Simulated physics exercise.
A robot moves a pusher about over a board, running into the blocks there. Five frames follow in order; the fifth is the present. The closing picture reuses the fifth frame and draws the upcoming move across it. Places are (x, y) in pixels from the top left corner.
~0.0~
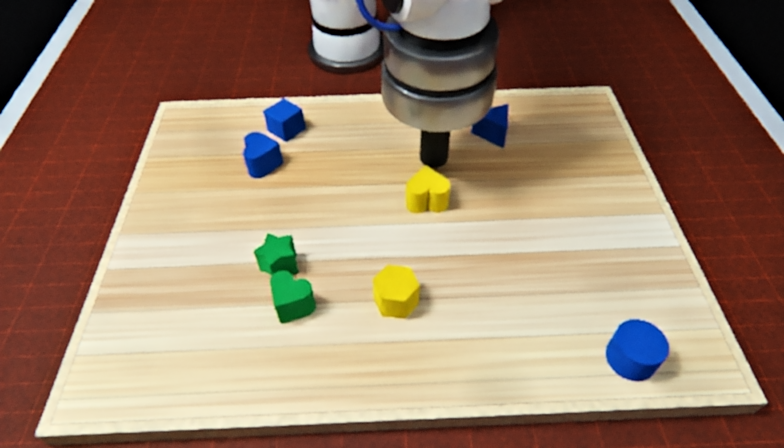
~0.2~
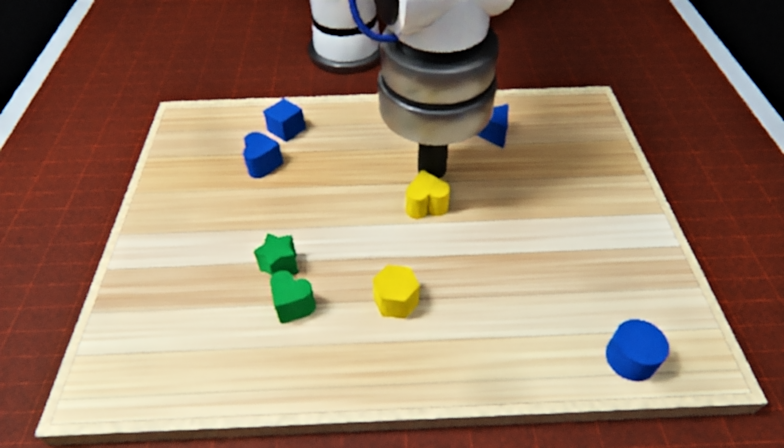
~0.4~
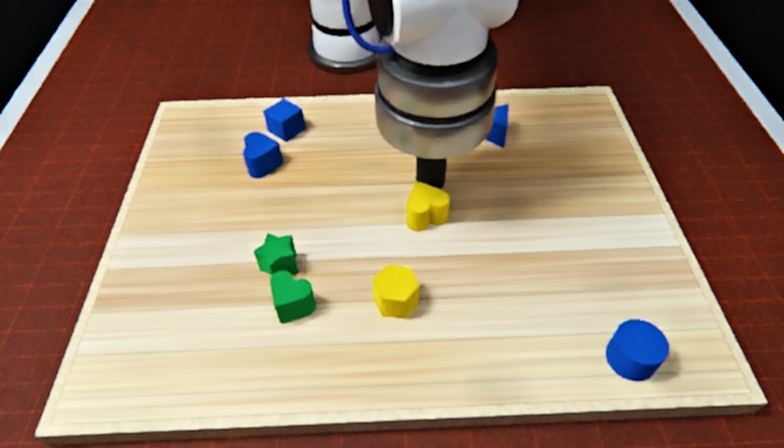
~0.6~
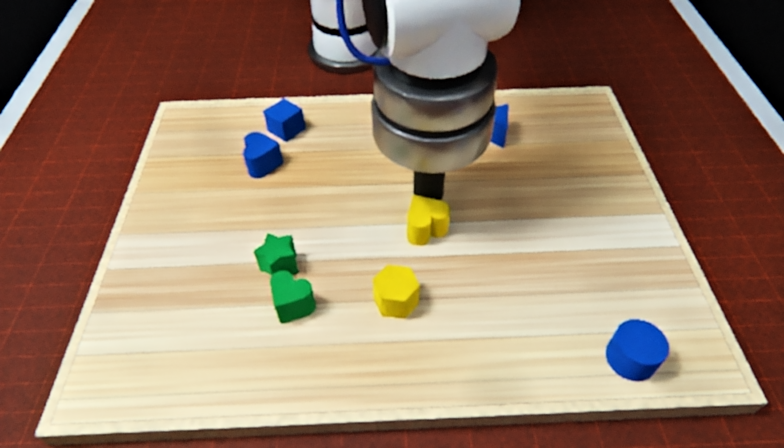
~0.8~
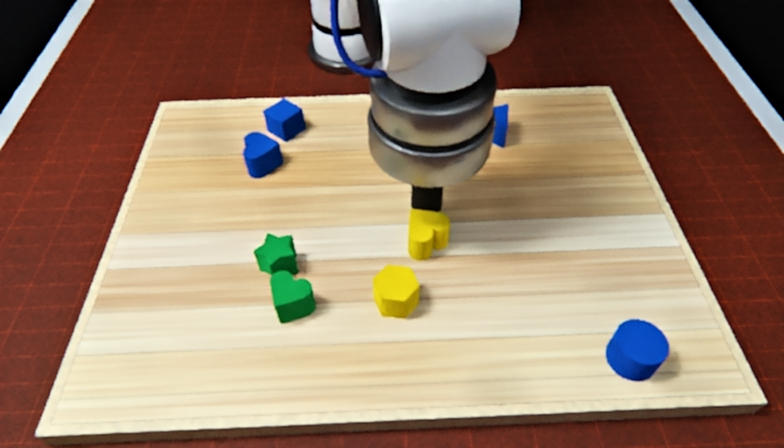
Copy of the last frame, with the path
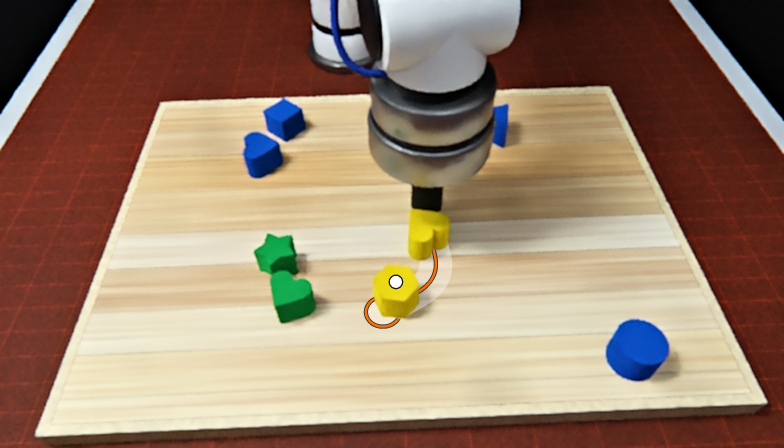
Robot arm pushing a yellow heart block down a wooden board towards the viewer, with blue, green and yellow blocks sitting still around it.
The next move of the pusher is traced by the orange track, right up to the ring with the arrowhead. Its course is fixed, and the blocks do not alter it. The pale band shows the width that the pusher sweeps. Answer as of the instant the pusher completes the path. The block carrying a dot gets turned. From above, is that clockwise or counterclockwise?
It swings round clockwise.
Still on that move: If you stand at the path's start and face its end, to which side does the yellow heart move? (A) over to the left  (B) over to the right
Answer: A.
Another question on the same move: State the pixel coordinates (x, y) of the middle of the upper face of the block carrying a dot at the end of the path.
That would be at about pixel (343, 309).
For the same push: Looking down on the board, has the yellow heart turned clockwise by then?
In short: No.
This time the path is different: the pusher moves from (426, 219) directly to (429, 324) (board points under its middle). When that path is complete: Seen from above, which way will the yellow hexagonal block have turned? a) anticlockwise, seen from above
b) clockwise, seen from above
I choose b.
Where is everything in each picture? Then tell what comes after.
The first frame shows tip of the pusher (434, 160), middles of tops, green heart (288, 288), yellow hexagonal block (396, 282), yellow heart (428, 182).
The second frame shows pusher (432, 171), yellow heart (427, 186).
The third frame shows pusher (430, 183), yellow heart (426, 197).
The fourth frame shows pusher (428, 195), yellow heart (426, 210).
The fifth frame shows pusher (426, 208), green heart (288, 288), yellow hexagonal block (396, 282), yellow heart (426, 223).
The line goes from (426, 219) via (434, 253) and (424, 288), ending at (383, 311); the dot is on the yellow hexagonal block.
On the path given first. One third of the way, pusher (435, 242); yellow heart (433, 261).
Two thirds of the way, pusher (424, 278); yellow hexagonal block (389, 286), turned 15° clockwise; yellow heart (435, 299), turned 20° anticlockwise.
At the end, pusher (383, 301); green heart unmoved; yellow hexagonal block (343, 309), turned 25° clockwise; yellow heart (430, 306), turned 40° anticlockwise.
